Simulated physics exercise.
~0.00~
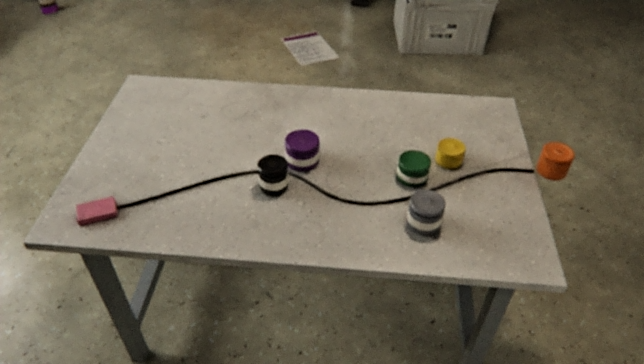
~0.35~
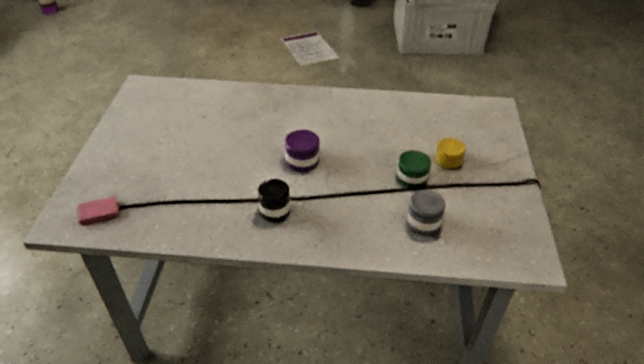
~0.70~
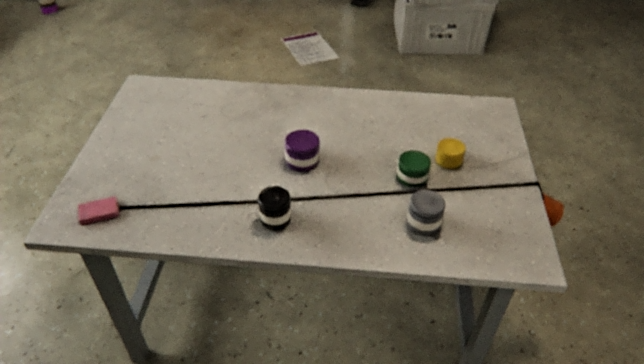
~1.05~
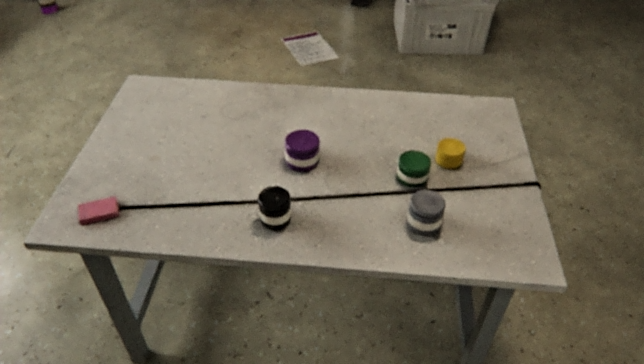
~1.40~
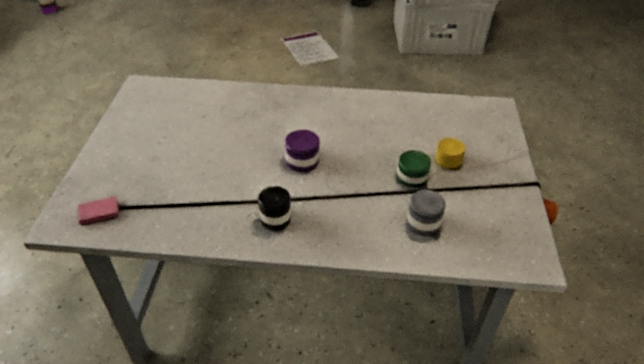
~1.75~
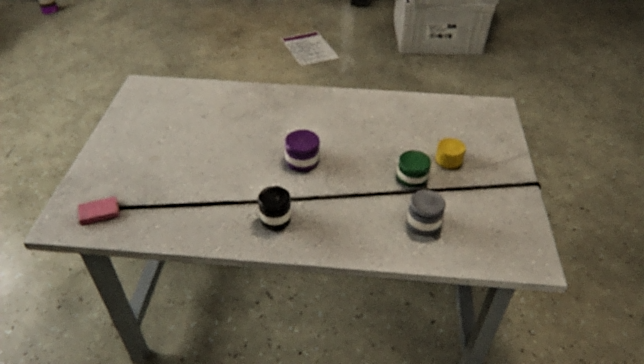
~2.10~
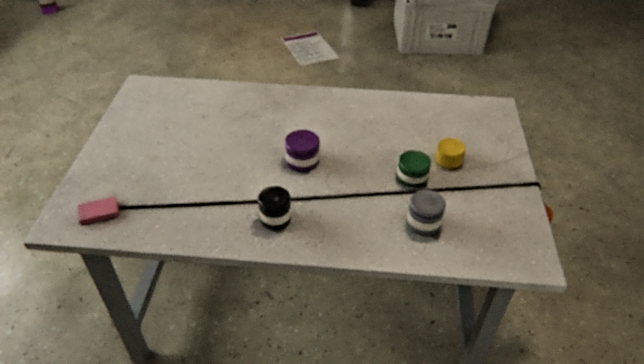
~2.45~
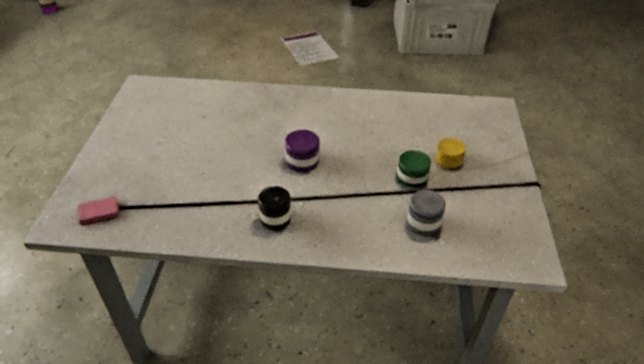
An orange object tied by a black cord to a pink block dropped off the table's right side, pulling the cord straight and sliding the black tin toward the front, then bobbed in and out of view while the other containers stayed put.
